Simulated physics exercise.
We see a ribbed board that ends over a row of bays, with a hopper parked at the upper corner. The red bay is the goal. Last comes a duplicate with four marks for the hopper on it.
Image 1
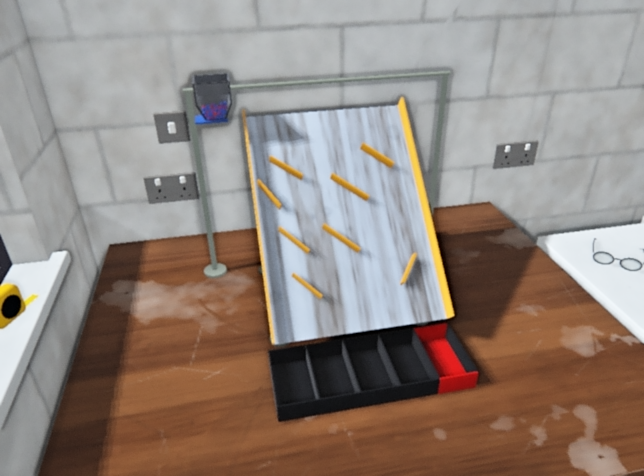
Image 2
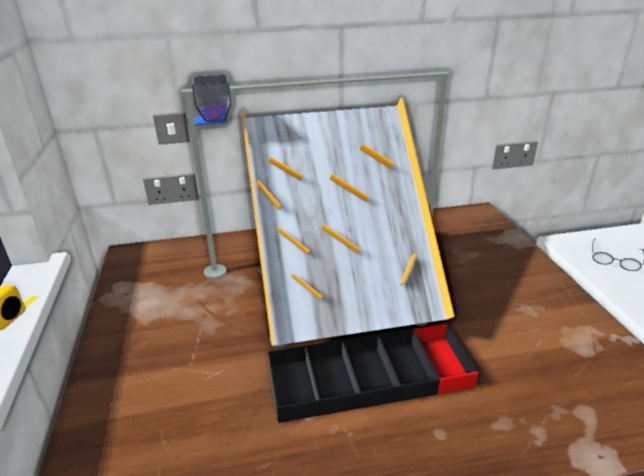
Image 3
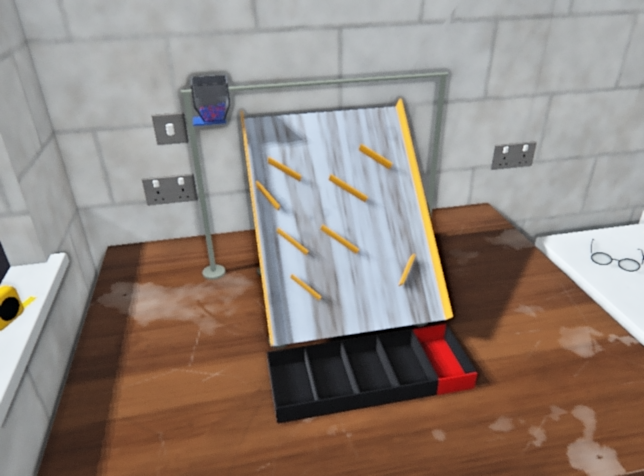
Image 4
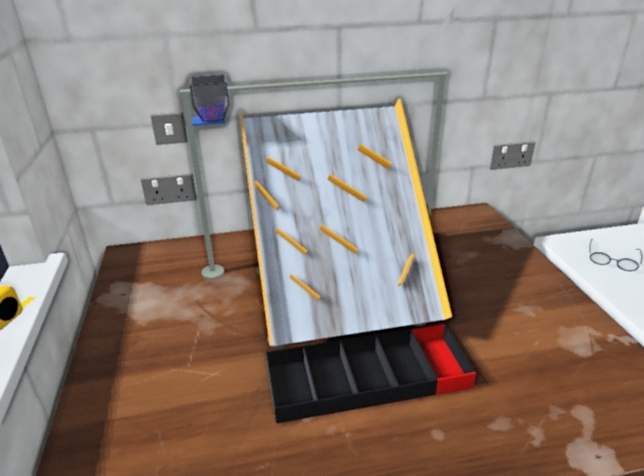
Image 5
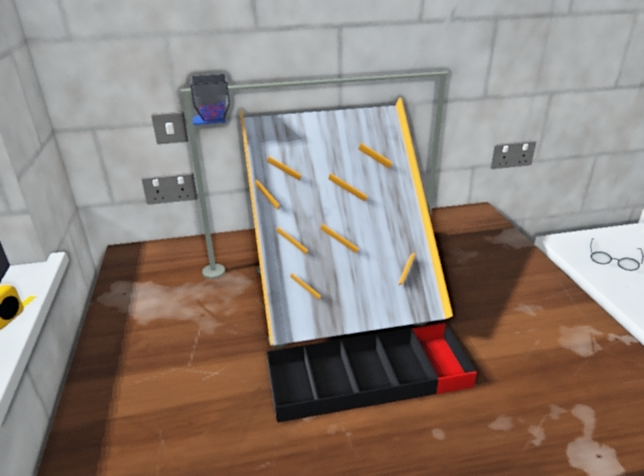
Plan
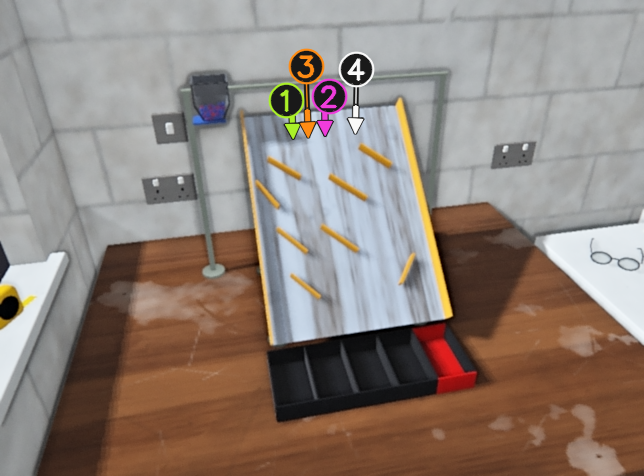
At the start, a marbled board with orange ribs leans above a row of five bays, the rightmost one red, with a small dark hopper at the upper left. The view shifts very slightly, but the hopper, board and bays show no clear movement through to the end.
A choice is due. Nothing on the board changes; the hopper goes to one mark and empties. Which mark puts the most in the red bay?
4.
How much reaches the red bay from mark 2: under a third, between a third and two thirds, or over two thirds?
Under a third.
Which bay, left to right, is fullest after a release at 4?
The fifth.
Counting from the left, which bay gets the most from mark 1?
The fourth from the left.
On the marked copy, mark 1 meets the board at (292, 133); mark 2 meets the board at (325, 130); mark 3 meets the board at (308, 132); mark 4 meets the board at (355, 128).
If 1 is chosen, about a tenth in the red bay, roughly two thirds in other bays, roughly a quarter outside the box.
If 2 is chosen, about a tenth in the red bay, roughly a third in other bays, roughly half outside the box.
If 3 is chosen, about a tenth in the red bay, roughly half in other bays, roughly a third outside the box.
If 4 is chosen, roughly half in the red bay, about a tenth in other bays, roughly a third outside the box.
